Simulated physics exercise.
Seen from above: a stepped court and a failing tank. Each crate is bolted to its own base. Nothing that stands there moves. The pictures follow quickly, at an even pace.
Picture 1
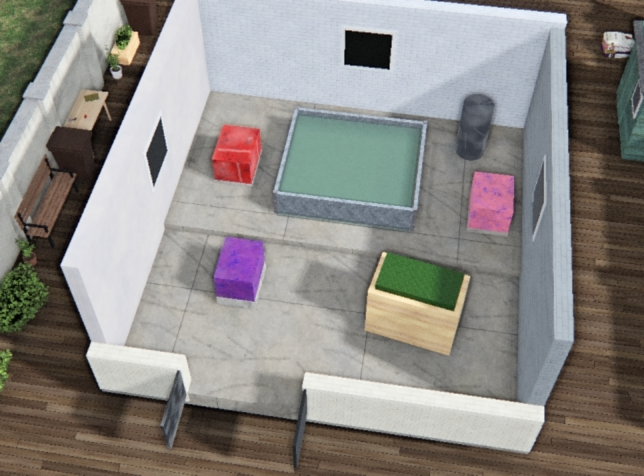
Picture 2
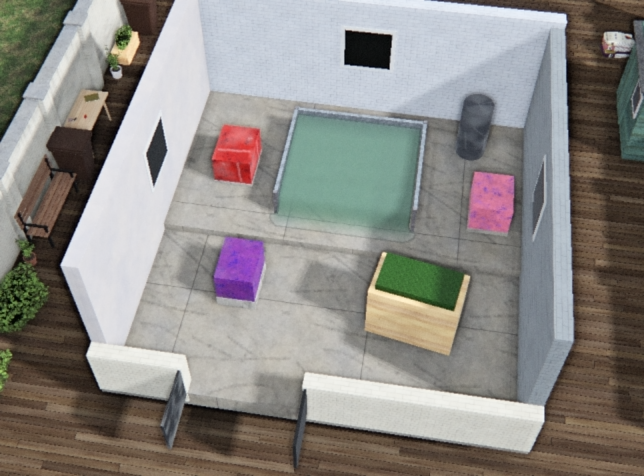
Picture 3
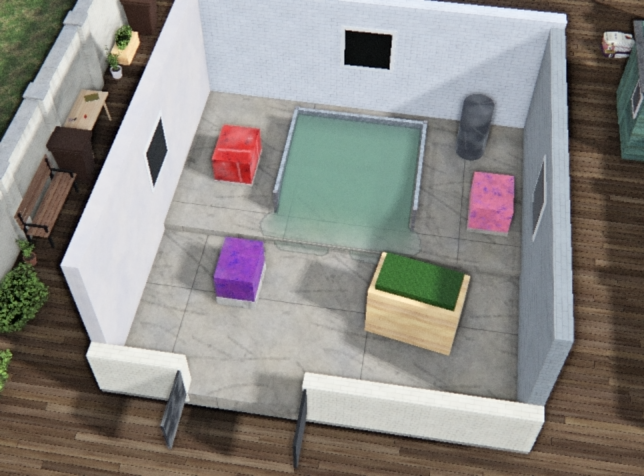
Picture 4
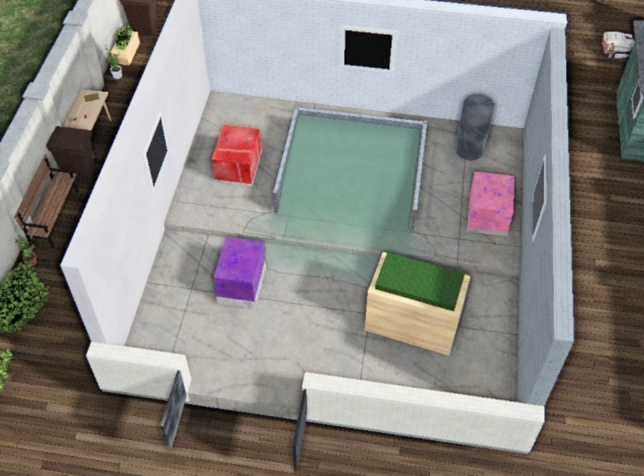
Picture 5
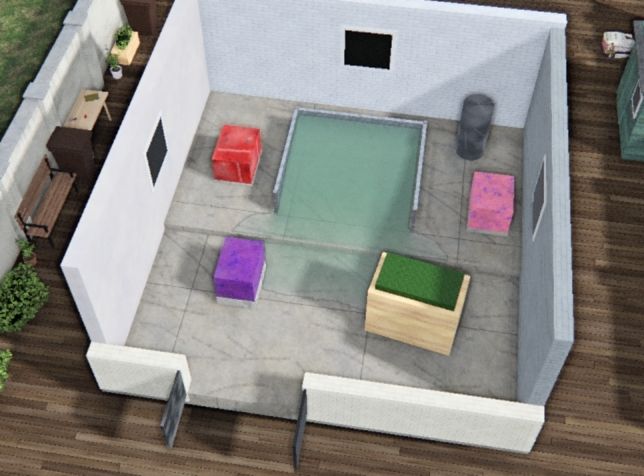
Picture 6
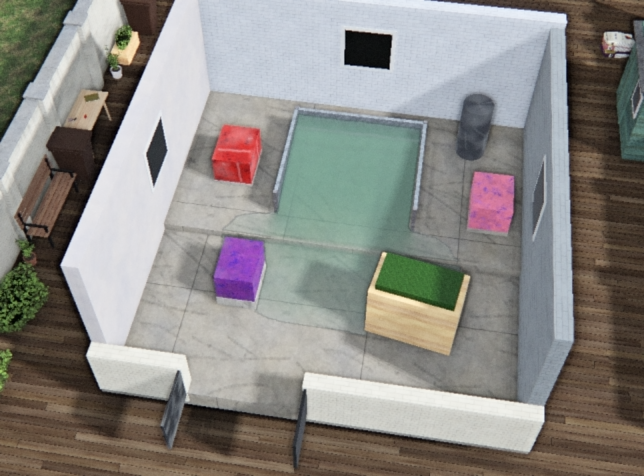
Greenish water pours out of a tank as its near wall disappears, then spreads forward across the grey stone floor and thins between the purple block and the grass-topped wooden box, while the surrounding objects stay still.
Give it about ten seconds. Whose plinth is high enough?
One by one: The red crate escapes dry; the purple crate escapes dry; the pink crate escapes dry.
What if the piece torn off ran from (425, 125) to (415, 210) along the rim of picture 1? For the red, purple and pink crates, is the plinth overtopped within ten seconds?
In short: Red crate is soaked; purple crate remains dry; pink crate takes water.
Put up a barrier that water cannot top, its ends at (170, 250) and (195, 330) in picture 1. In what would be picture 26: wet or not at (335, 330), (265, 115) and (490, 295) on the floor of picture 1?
In turn: Covered, not flooded, wet.
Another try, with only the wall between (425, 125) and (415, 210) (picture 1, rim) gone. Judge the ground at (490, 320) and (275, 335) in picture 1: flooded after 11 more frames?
As listed: Flooded, not flooded.
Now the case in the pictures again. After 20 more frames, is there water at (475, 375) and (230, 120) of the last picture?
In that order: Awash, no water.
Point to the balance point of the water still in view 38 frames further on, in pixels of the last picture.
Near (375, 304).
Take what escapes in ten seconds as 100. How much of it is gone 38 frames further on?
About 75 per cent.
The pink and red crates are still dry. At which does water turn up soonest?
It is the pink one.
A moment on, water covers 30 % of the floor; the red crate not reached, the purple crate water round its plinth, the pink crate not reached.
Next, water covers 40 % of the floor; the red crate not reached, the purple crate water round its plinth, the pink crate not reached.
Then, water covers 50 % of the floor; the red crate not reached, the purple crate water round its plinth, the pink crate water round its plinth.
Later, water covers 55 % of the floor; the red crate not reached, the purple crate water round its plinth, the pink crate water round its plinth.
In the end, water covers 55 % of the floor; the red crate stayed above the water, the purple crate stayed above the water, the pink crate stayed above the water.
